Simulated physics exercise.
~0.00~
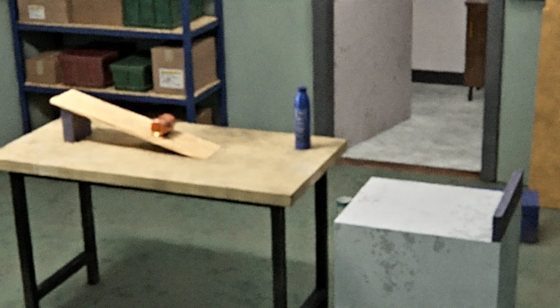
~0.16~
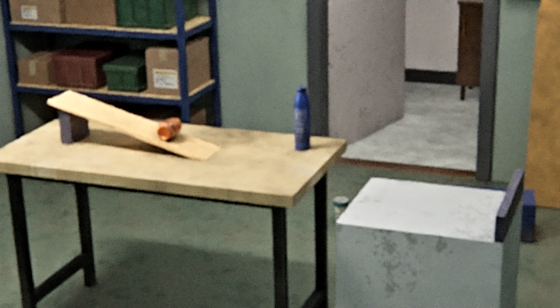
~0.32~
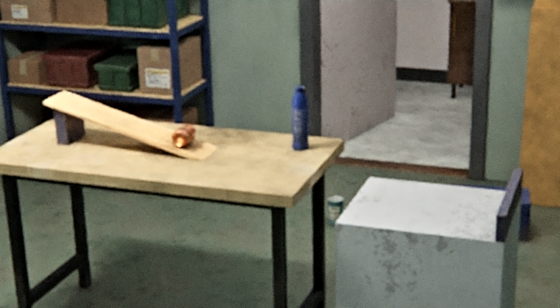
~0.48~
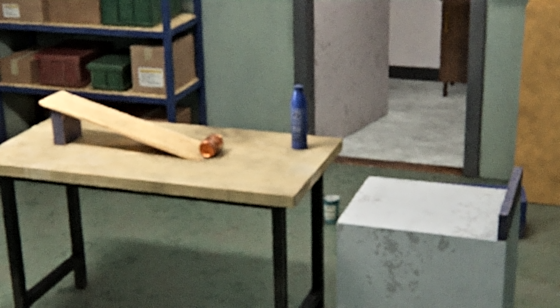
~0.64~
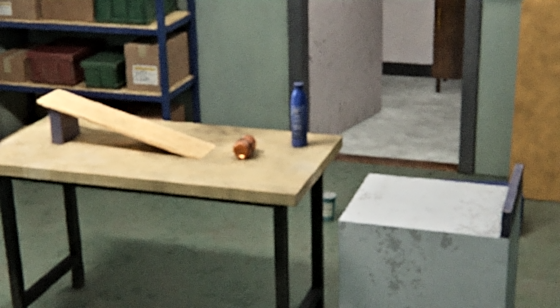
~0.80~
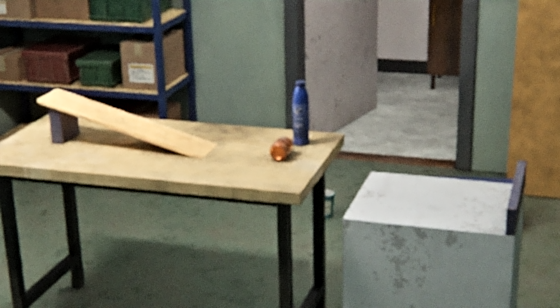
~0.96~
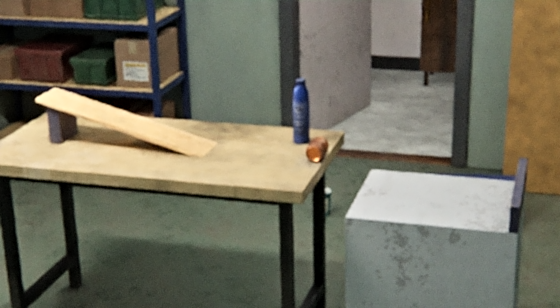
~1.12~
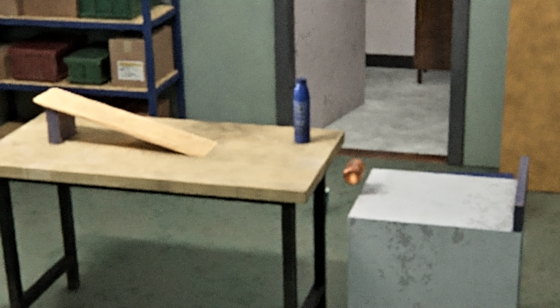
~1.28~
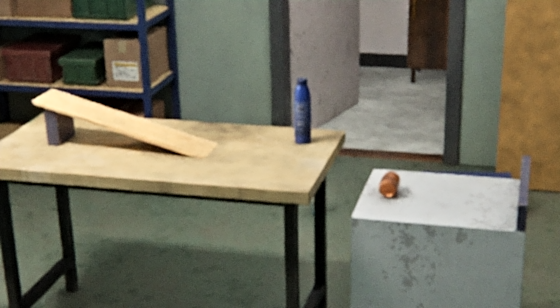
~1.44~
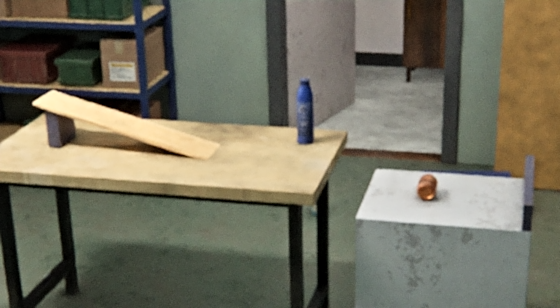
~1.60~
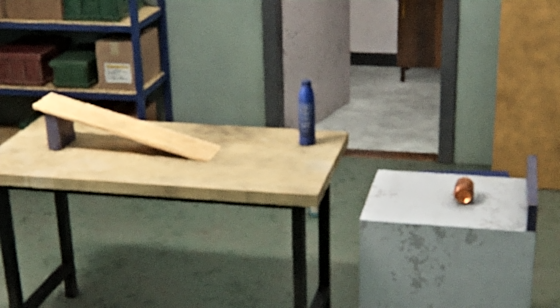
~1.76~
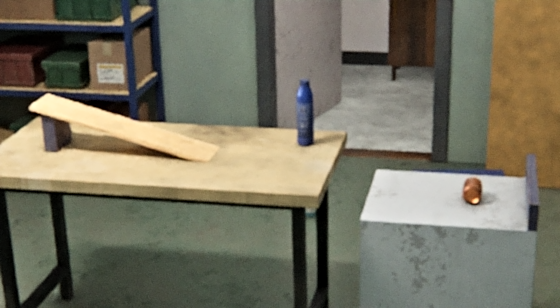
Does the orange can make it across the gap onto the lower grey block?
Yes, it clears the gap after leaving the table and ends up lying on its side on top of the grey block.
